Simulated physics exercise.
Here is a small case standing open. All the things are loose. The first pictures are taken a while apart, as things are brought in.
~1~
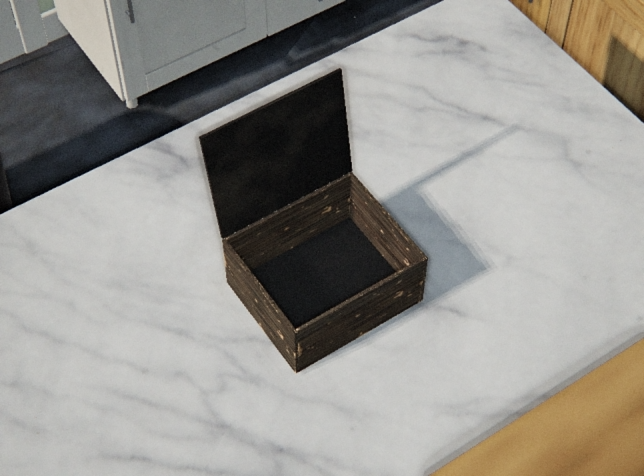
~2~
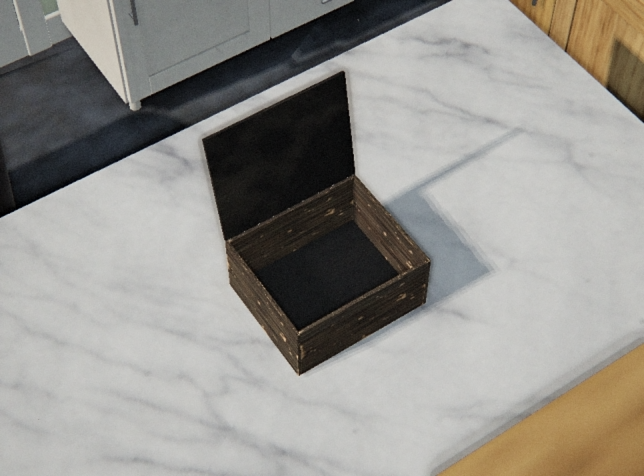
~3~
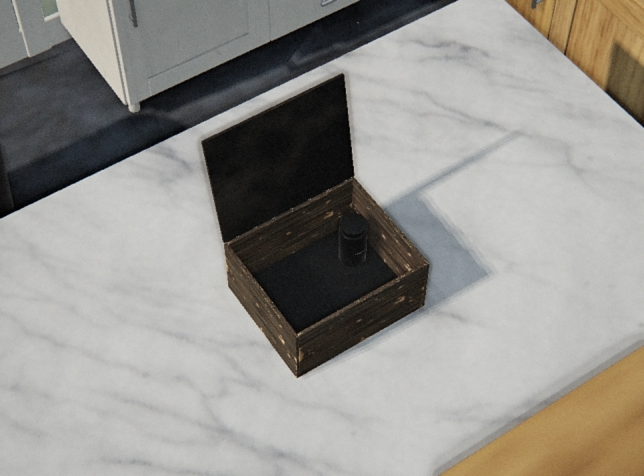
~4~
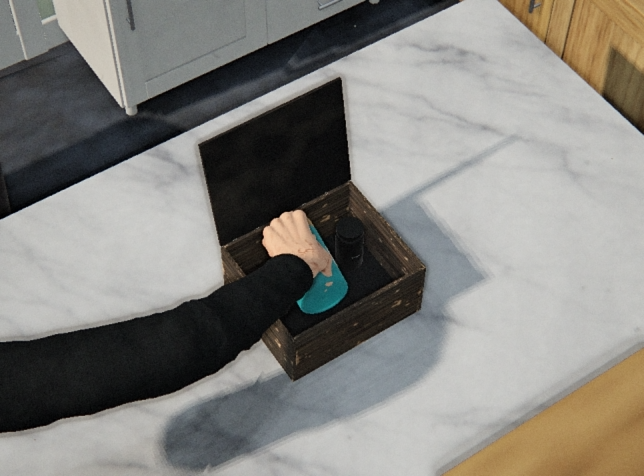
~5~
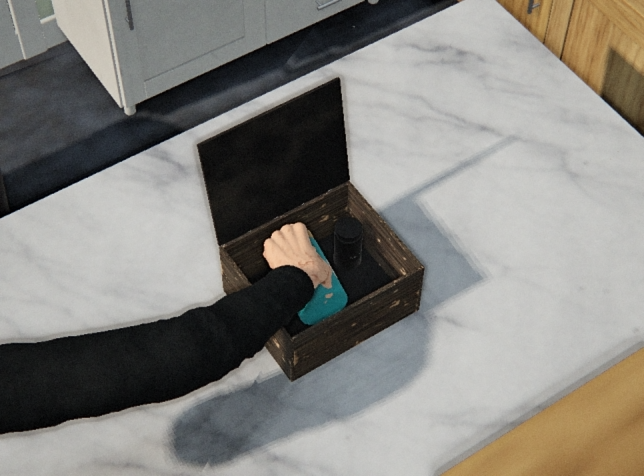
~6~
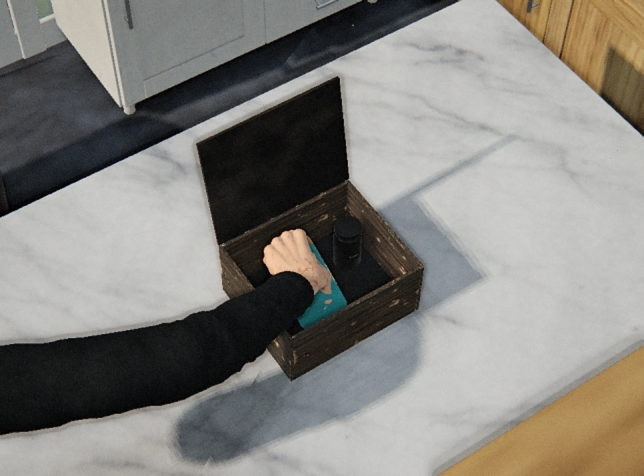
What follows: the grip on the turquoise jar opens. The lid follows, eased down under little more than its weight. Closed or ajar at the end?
As it turns out, it shuts flat.
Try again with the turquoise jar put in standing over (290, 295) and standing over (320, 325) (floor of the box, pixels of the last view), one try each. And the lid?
First try: It will not close; second try: It stays ajar.
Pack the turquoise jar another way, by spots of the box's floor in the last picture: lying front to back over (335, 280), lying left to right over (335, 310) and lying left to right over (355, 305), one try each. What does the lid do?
In the first case it closes; in the second case it shuts flat; in the third case it sits on the rim.
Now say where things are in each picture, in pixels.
In the first picture, the last thing is not in view yet.
In the second picture, the last thing is not in view yet.
In the third picture, the last thing is not in view yet; black shaker (353, 240).
In the fourth picture, on its way; black shaker (350, 244).
In the fifth picture, on its way; black shaker (348, 244).
In the sixth picture, in place under the hand; black shaker (348, 243).
Then, 1.50 s after the last picture, lid 67° above the rim.
Then, 1.80 s after the last picture, lid 33° above the rim.
At rest, lid shut; both in place. Seen from the same camera at the end, turquoise jar near (307, 281).
